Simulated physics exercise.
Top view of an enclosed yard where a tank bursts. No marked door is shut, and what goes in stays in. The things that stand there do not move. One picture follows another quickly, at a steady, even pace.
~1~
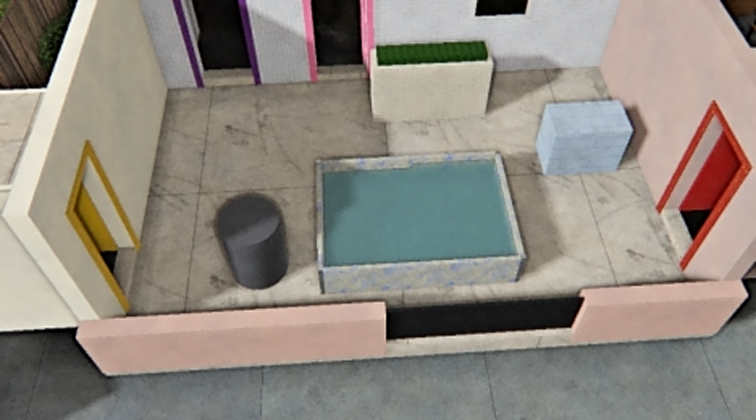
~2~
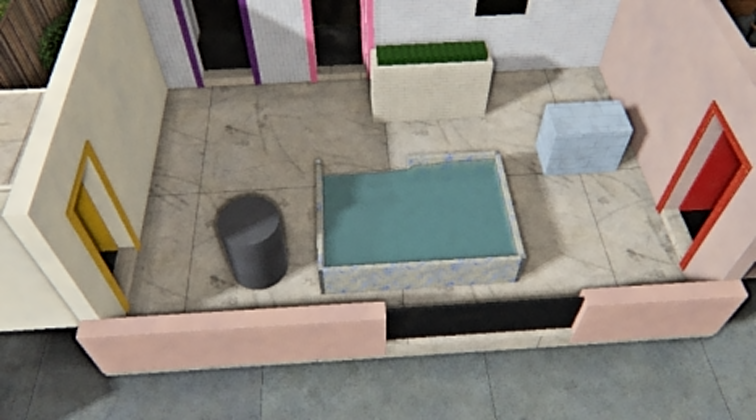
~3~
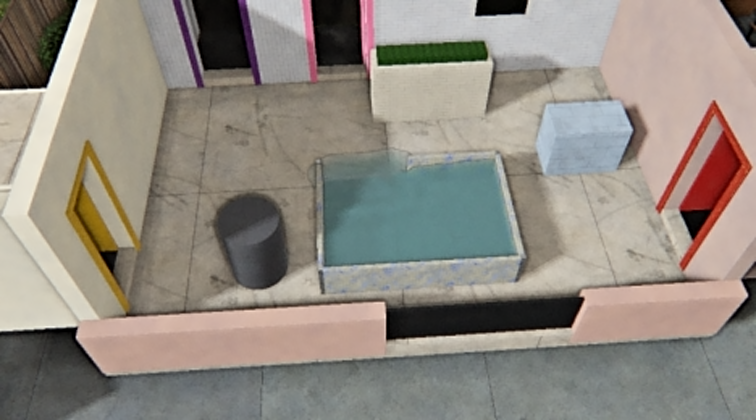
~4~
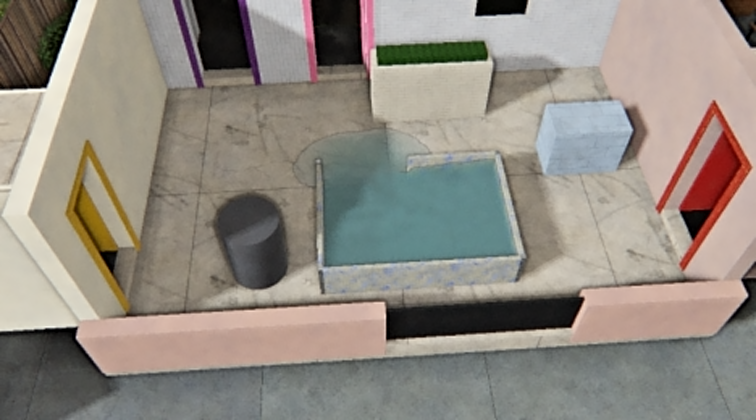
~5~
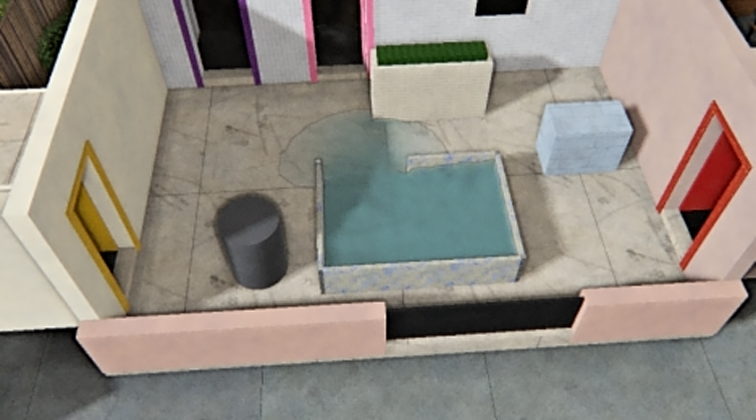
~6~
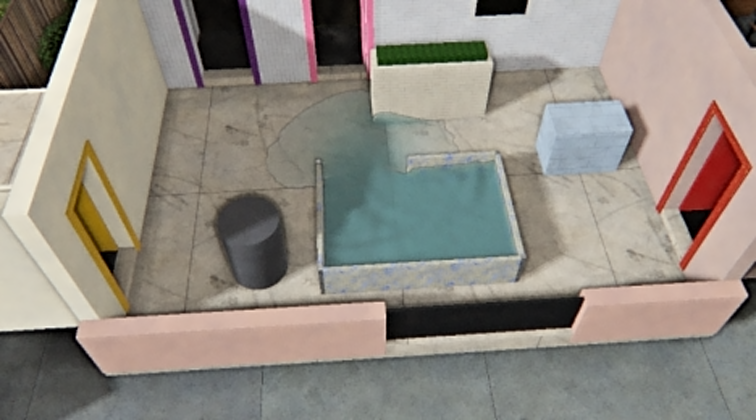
Water in a rectangular tank stands still in a walled yard, then pours through a gap in the tank's far side and spreads in a thin, widening sheet across the paving toward the back wall and the left.
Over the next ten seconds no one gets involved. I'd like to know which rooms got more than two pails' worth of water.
Sure: The pink door got more than that; the purple door got no more than that; the red door got no more than that; the yellow door got no more than that.
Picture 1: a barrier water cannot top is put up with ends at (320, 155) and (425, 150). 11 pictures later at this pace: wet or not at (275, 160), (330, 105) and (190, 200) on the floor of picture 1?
Results in order: Swamped / bone-dry / swamped.
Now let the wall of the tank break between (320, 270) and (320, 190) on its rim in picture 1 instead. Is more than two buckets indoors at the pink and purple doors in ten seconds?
Then: Pink door is under; purple door takes less.
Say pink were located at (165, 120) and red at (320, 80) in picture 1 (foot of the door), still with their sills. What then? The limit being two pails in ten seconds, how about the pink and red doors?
Pink: Exceeds the limit. Red: Exceeds the limit.
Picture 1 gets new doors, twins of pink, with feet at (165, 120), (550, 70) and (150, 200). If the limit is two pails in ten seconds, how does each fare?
Crosses the line; stays below the line; stays below the line.
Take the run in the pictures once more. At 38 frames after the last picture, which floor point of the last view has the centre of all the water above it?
Roughly at (356, 181).
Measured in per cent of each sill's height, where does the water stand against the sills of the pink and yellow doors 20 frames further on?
I'd put the first at close to 160 per cent and the second at close to 0 per cent.
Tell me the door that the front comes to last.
My answer: The red-painted one.
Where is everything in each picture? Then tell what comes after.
The water tank at (415, 211) is whole and still, in the first picture.
The front is at a hidden place, out from the gap on the water tank's far side, in the second picture.
The front is at a hidden place, out from the gap on the water tank's far side, in the third picture.
Water pours out on the water tank's far side and has run to (408, 139), in the fourth picture.
Water pours out on the water tank's far side and has run to (349, 114), in the fifth picture.
The front is at (348, 95), out from the gap on the water tank's far side, in the sixth picture.
A moment on, water covers 20 % of the floor; the pink door under two buckets in, the purple door not reached, the red door not reached, the yellow door not reached.
Next, water covers 35 % of the floor; the pink door over two buckets in, the purple door wet at the sill, nothing in, the red door not reached, the yellow door not reached.
Then, water covers 50 % of the floor; the pink door far over two buckets in, the purple door wet at the sill, nothing in, the red door not reached, the yellow door not reached.
Later, water covers 85 % of the floor; the pink door far over two buckets in, the purple door under two buckets in, the red door wet at the sill, nothing in, the yellow door wet at the sill, nothing in.
In the end, water covers 95 % of the floor; the pink door far over two buckets in, the purple door under two buckets in, the red door wet at the sill, nothing in, the yellow door wet at the sill, nothing in.
